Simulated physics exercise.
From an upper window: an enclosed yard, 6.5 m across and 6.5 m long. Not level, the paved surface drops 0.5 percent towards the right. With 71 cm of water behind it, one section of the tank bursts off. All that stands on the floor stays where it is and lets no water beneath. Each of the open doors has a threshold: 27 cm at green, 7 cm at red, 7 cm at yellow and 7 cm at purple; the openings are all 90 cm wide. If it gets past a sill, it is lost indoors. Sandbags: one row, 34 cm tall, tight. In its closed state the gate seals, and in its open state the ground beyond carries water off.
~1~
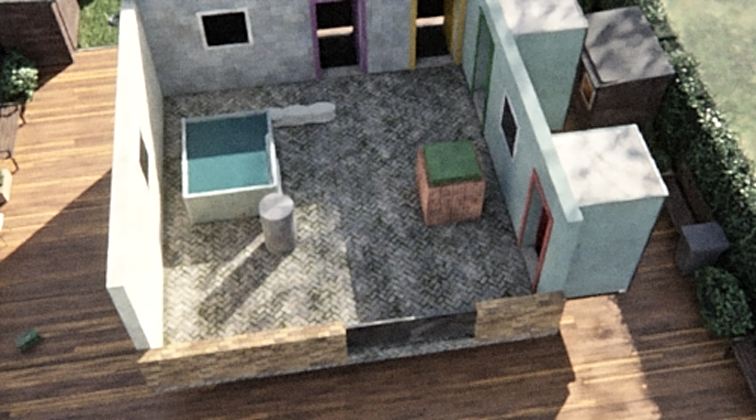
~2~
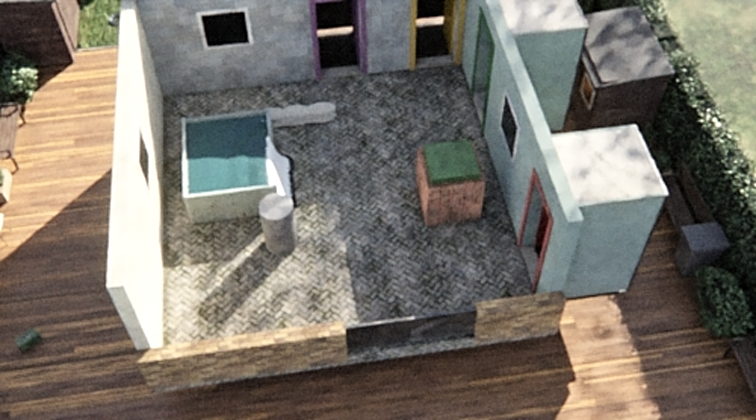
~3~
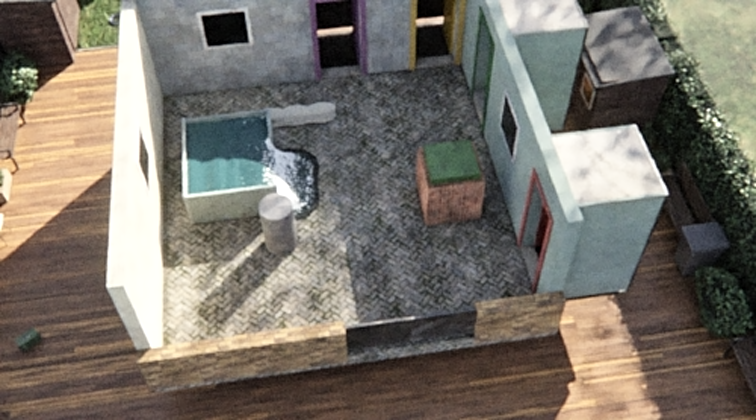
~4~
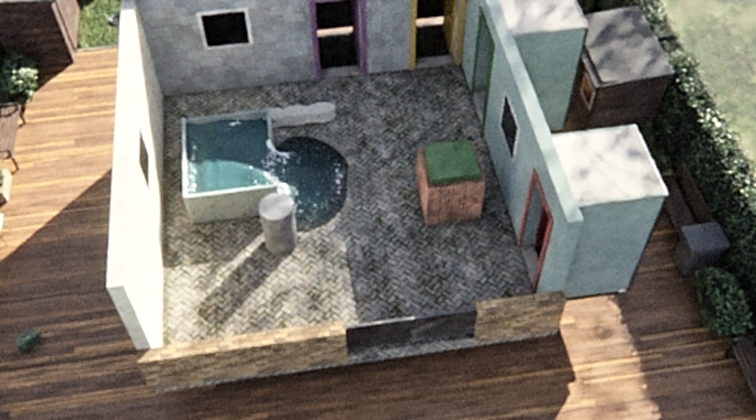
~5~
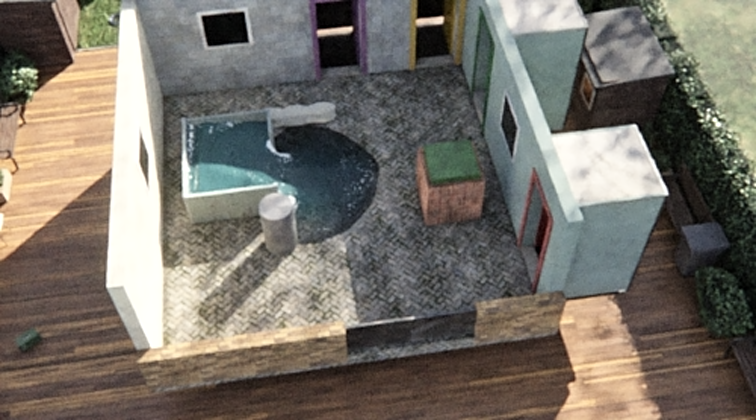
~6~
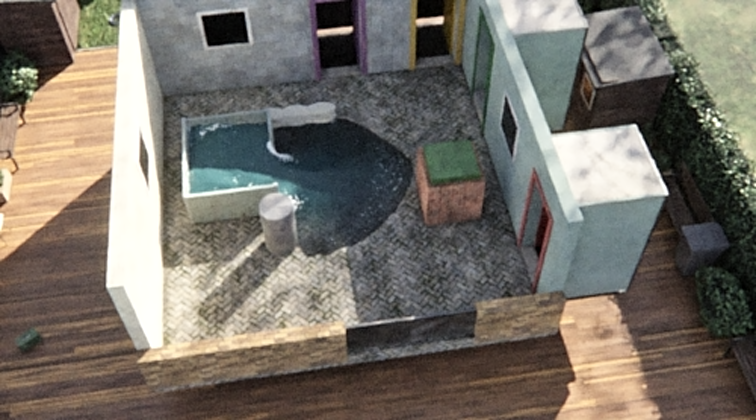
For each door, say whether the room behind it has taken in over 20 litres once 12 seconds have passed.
My prediction: The green door will not let too much through; the red door will let too much through; the yellow door will let too much through; the purple door will not let too much through.
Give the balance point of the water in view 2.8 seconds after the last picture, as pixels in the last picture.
Close to (381, 186) in the last picture.
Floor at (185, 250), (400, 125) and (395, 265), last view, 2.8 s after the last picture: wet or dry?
Point 1: Unreached; point 2: Reached; point 3: Reached.
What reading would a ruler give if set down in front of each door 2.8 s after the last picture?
Centimetres: Green 15 / red 15 / yellow 21 / purple 0.
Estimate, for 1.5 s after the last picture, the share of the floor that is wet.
Roughly 50 % of the floor.
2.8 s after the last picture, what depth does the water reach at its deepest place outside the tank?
Roughly 25 cm.
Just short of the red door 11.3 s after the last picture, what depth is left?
It's about 6.0 cm.
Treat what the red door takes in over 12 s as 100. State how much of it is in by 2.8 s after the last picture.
Some 10 per cent by then.
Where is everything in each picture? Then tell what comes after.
In the first frame, the tank at (229, 154) is whole and still, 71 cm deep.
In the second frame, water pours out at (274, 175) and has run 0.7 m, to a hidden place; typically 9 cm deep outside, 71 cm at the tank's back.
In the third frame, water pours out at (274, 176) and has run 1.0 m, to (306, 213); typically 12 cm deep outside, 71 cm at the tank's back.
In the fourth frame, the front is at (342, 162), 1.4 m from the gap at (275, 178); 2.4 m2 of floor is under water; 64 cm left at the back of the tank.
In the fifth frame, the front is at (372, 163), 2.0 m from the gap at (275, 178); 4.2 m2 of floor is under water; 61 cm left at the back of the tank.
In the sixth frame, the front is at (405, 161), 2.6 m from the gap at (275, 178); 6.2 m2 of floor is under water; 60 cm left at the back of the tank.
Then, 0.7 s after the last picture water covers 35 % of the floor and is deepest (34 cm) near (417, 200); green door not reached, red door not reached, yellow door not reached, purple door not reached.
Then, 1.5 s after the last picture water covers 50 % of the floor and is deepest (32 cm) near (478, 150); green door 23 cm at the sill, 0 L in, red door 3 cm at the sill, 0 L in, yellow door 3 cm at the sill, 0 L in, purple door not reached.
Then, 2.8 s after the last picture water covers 55 % of the floor and is deepest (25 cm) near (499, 321); green door 15 cm at the sill, 0 L in, red door 15 cm at the sill, 13 L in, yellow door 21 cm at the sill, 62 L in, purple door not reached.
Then, 6.3 s after the last picture water covers 85 % of the floor and is deepest (12 cm) near (528, 281); green door 9 cm at the sill, 0 L in, red door 11 cm at the sill, 91 L in, yellow door 11 cm at the sill, 187 L in, purple door 4 cm at the sill, 0 L in.
Then, 11.3 s after the last picture water covers 95 % of the floor and is deepest (10 cm) near (163, 174); green door 6 cm at the sill, 0 L in, red door 6 cm at the sill, 107 L in, yellow door 7 cm at the sill, 197 L in, purple door 5 cm at the sill, 0 L in.
